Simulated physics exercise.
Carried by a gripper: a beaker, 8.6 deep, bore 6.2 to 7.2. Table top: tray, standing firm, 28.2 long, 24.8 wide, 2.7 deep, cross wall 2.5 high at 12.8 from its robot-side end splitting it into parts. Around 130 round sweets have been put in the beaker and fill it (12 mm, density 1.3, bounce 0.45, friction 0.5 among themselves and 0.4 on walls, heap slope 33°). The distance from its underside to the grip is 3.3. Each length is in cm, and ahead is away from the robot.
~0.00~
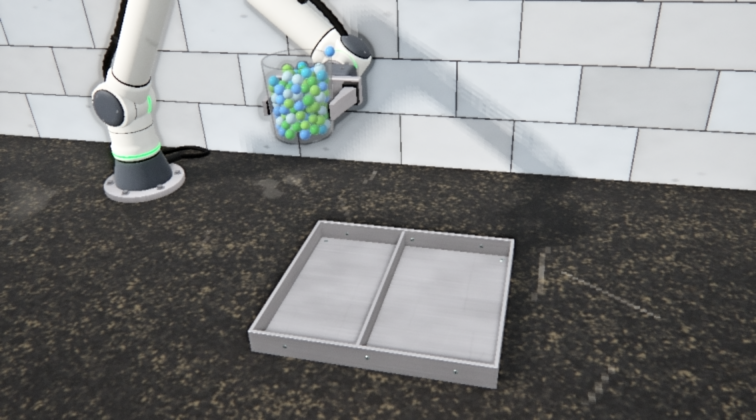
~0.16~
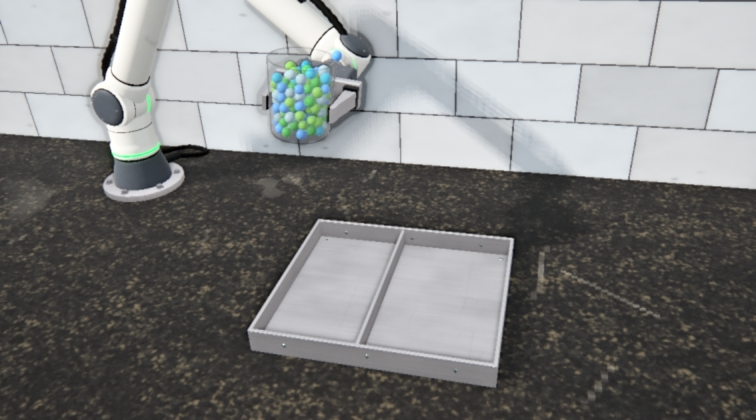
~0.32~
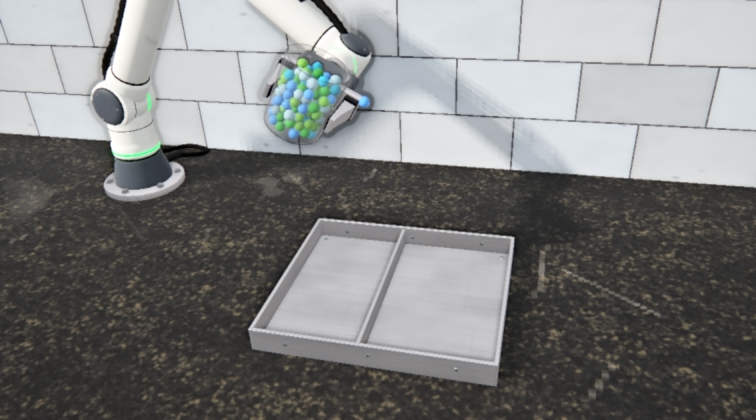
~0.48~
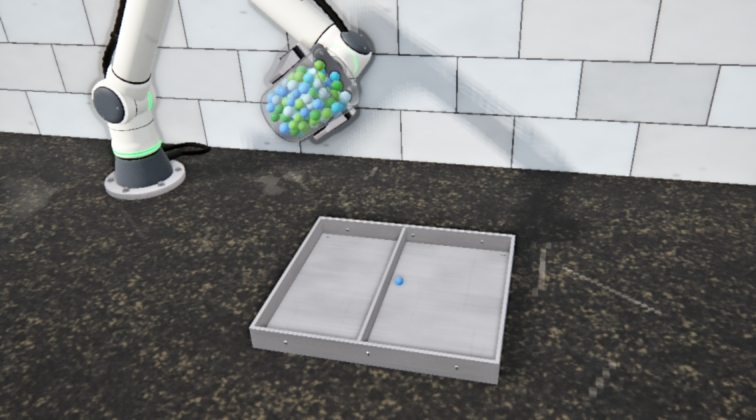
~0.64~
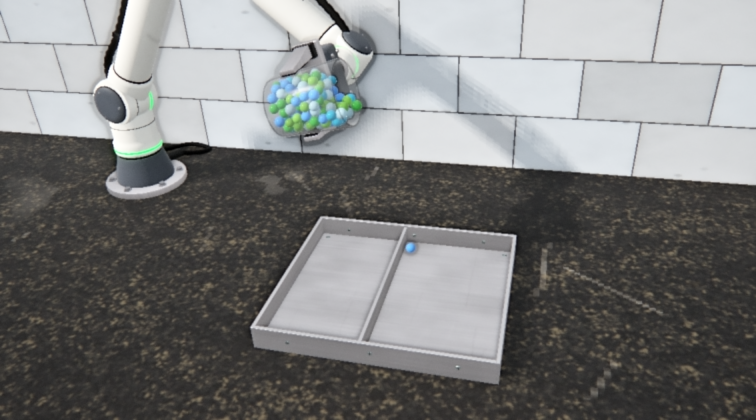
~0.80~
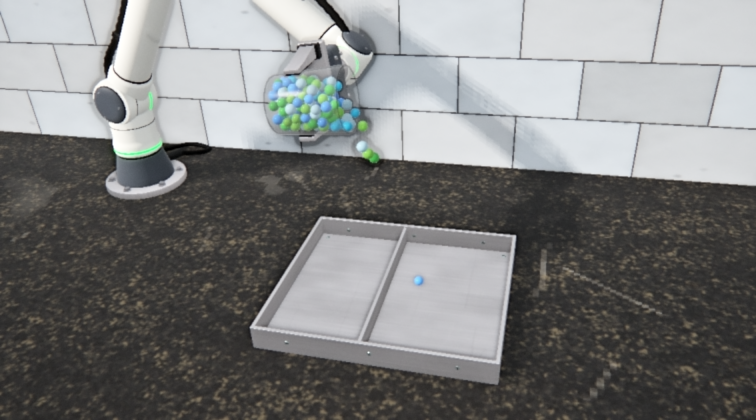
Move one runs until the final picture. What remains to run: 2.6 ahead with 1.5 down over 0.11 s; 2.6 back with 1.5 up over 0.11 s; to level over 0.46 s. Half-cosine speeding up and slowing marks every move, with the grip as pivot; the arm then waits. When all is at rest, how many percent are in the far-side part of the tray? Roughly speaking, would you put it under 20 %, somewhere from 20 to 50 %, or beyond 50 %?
Roughly, somewhere from 20 to 50 %.
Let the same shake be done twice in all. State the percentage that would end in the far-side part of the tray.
I'd expect close to 40 per cent then.
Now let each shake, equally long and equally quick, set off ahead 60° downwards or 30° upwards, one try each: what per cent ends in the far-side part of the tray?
Roughly 15 per cent, then 50 per cent.
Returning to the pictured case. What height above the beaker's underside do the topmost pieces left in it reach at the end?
I'd put it at close to 6.5 centimetres.
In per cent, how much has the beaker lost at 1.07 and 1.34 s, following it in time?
I'd put it near 25 percent first and near 30 percent later.
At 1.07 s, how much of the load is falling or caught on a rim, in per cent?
Some 22 percent.
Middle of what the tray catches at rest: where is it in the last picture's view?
Centre estimate: Around (439, 295).
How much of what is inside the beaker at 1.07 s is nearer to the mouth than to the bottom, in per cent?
That share comes to roughly 50 percent.
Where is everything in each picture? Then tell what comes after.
Beaker middle at (300, 98), level; upper third of the load around (300, 82), from x 275 to 330, top at y 50; 134 in the beaker, in the first frame.
Beaker middle at (301, 97), tilted 8° forward; upper third of the load around (301, 82), from x 275 to 335, top at y 55, in the second frame.
Beaker middle at (304, 97), tilted 29° forward; upper third of the load around (304, 84), from x 275 to 365, top at y 65; 133 in the beaker, 1 in flight or on a rim, in the third frame.
Beaker middle at (308, 98), tilted 54° forward; upper third of the load around (307, 86), from x 270 to 400, top at y 65; 133 in the beaker, 1 in the far-side part, in the fourth frame.
Beaker middle at (311, 101), tilted 75° forward; upper third of the load around (306, 89), from x 275 to 410, top at y 75; 133 in the beaker, 1 in the far-side part, in the fifth frame.
Beaker middle at (311, 102), tilted 83° forward; upper third of the load around (305, 91), from x 275 to 420, top at y 80; 130 in the beaker, 1 in the far-side part, 3 in flight or on a rim, in the sixth frame.
By 1.07 s, tilted 80° forward, highest piece 27 above the table; 99 in the beaker, 6 in the far-side part, 29 in flight or on a rim.
By 1.34 s, tilted 17° forward, highest piece 31 above the table; 91 in the beaker, 37 in the far-side part, 5 in the robot-side part, 1 in flight or on a rim.
By 1.68 s, level, highest piece 29 above the table; 91 in the beaker, 38 in the far-side part, 5 in the robot-side part.
By 2.73 s, level, highest piece 29 above the table; 91 in the beaker, 38 in the far-side part, 5 in the robot-side part.
Final count, 91 in the beaker, 38 in the far-side part, 5 in the robot-side part. That is 28 % in the far-side part of the tray.
